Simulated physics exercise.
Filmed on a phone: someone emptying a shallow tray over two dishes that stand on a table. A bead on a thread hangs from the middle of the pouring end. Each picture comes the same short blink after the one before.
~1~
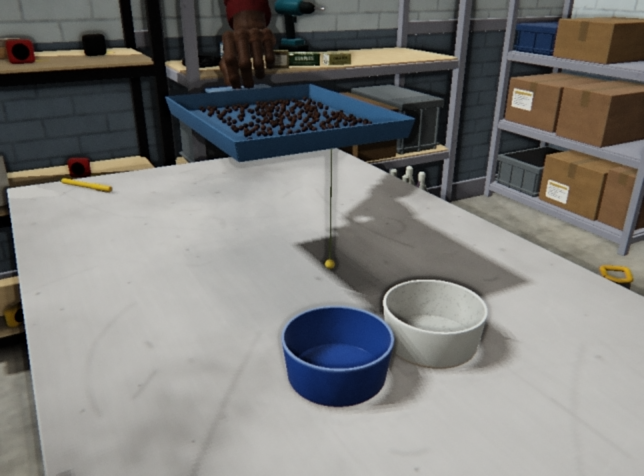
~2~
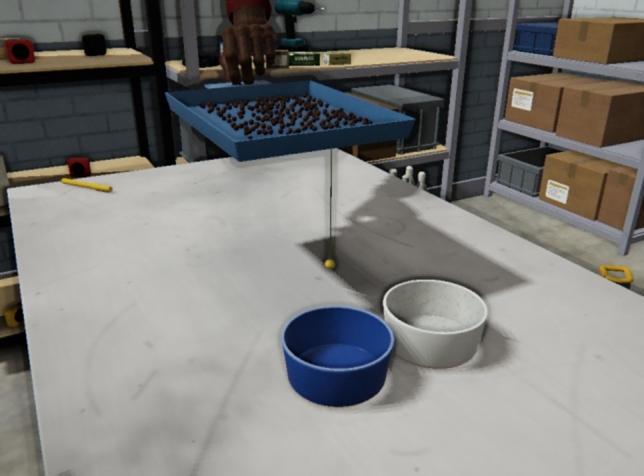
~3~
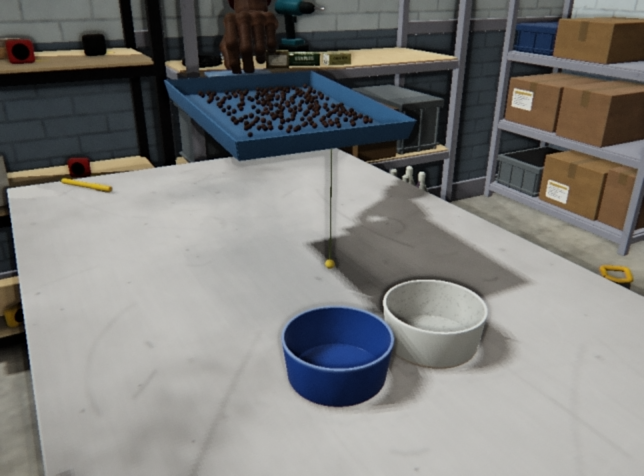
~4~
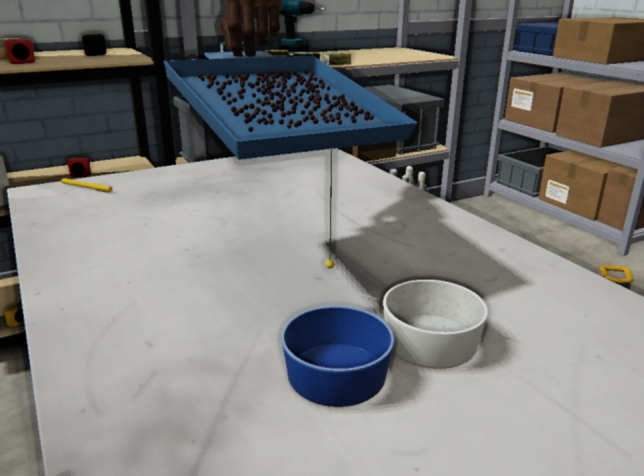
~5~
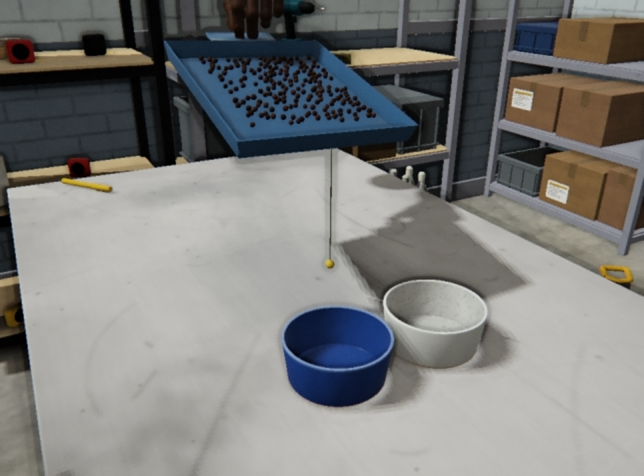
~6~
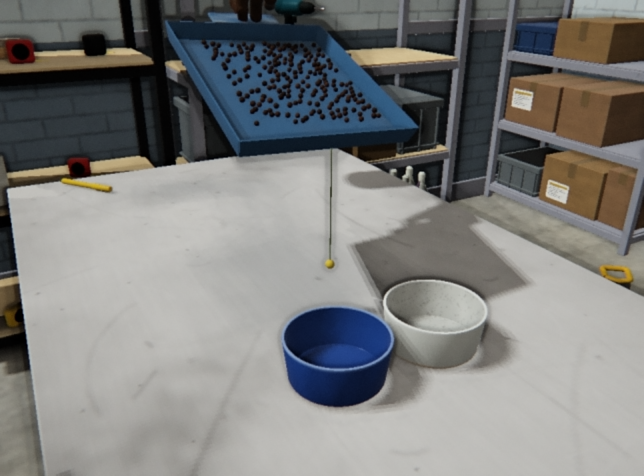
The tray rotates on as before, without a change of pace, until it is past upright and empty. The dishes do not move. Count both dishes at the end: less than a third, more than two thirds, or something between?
Together they catch under a third.
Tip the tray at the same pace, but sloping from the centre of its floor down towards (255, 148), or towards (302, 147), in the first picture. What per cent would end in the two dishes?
In turn 0 and 0 in a hundred.
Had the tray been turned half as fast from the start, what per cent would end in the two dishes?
It comes to 10 per cent or so.
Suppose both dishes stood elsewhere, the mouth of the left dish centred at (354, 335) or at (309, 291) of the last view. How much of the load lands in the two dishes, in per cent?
In turn 10 and 70 in a hundred.
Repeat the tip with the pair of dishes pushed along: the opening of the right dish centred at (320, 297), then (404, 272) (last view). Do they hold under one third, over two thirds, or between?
One: Under a third. Two: More than two thirds.
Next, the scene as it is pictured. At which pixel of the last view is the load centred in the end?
Around (395, 315).
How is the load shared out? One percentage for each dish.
Left dish: 0 %, right dish: 10 %.
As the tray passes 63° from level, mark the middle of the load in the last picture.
At about (368, 140).
Soon after the last picture, tray tipped steeply; most on the tray; a small part in the air.
A little later, tray tipped past a quarter turn; about half on the tray; a small part in the right dish; a small part outside both; about a quarter in the air.
Later still, tray tipped past a quarter turn; a stray few in the left dish; a small part in the right dish; nearly all outside both.
By the end, tray tipped past a quarter turn; a stray few in the left dish; a small part in the right dish; nearly all outside both.
